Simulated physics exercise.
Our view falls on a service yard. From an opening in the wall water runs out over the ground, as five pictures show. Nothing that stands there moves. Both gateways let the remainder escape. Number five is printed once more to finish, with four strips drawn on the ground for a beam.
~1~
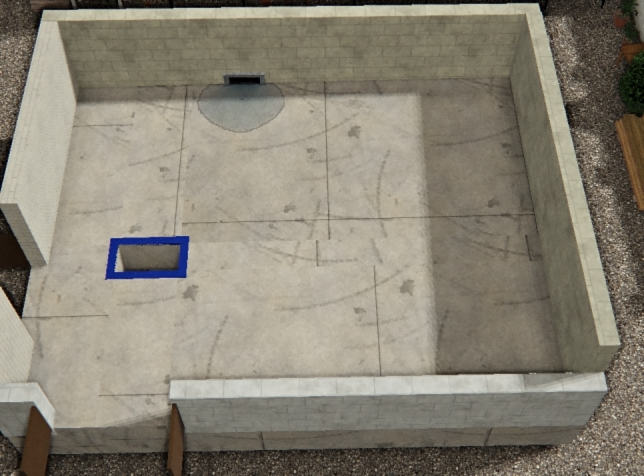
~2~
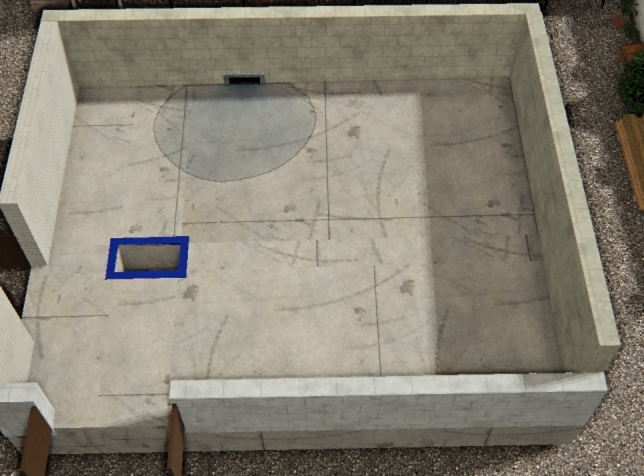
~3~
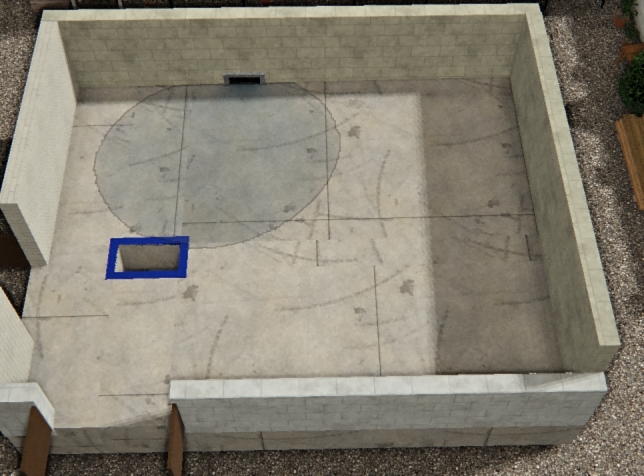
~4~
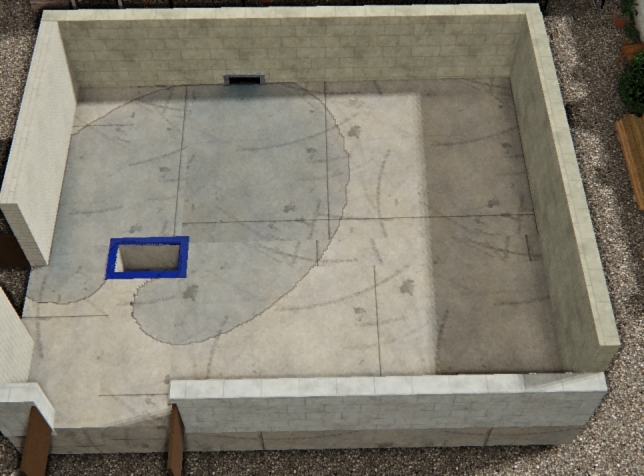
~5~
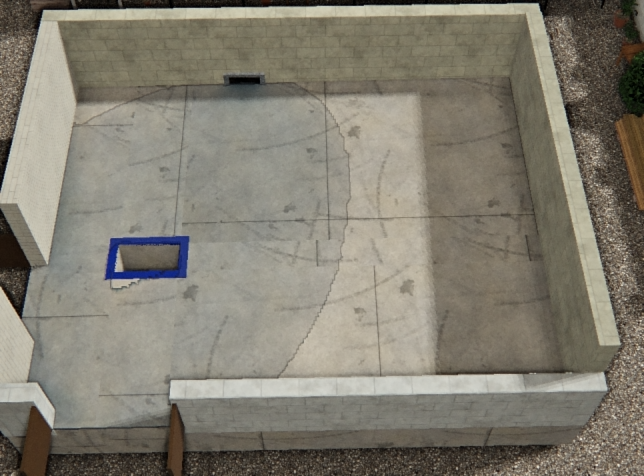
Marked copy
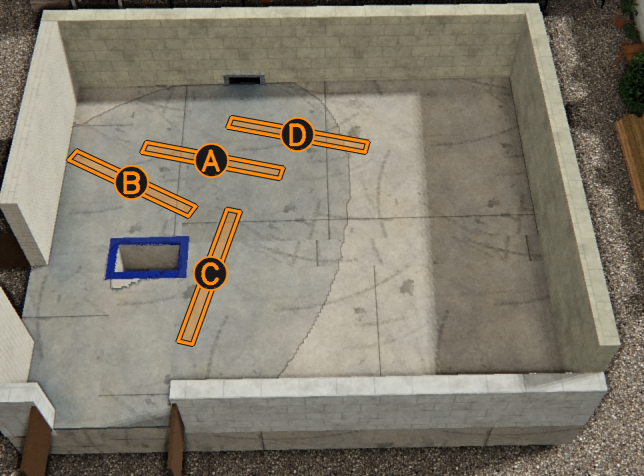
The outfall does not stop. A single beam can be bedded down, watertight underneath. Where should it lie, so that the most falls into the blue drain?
Choose C.
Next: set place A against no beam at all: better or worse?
Worse.
On the marked copy, A from (144, 147) to (281, 173); B from (72, 155) to (192, 211); C from (185, 342) to (233, 210); D from (229, 122) to (366, 147).
For place A, about 10 % of the stream runs into the blue drain, about 90 % out by the gates.
For place B, about 8 % of the stream runs into the blue drain, about 91 % out by the gates.
For place C, about 29 % of the stream runs into the blue drain, about 71 % out by the gates.
For place D, about 11 % of the stream runs into the blue drain, about 89 % out by the gates.
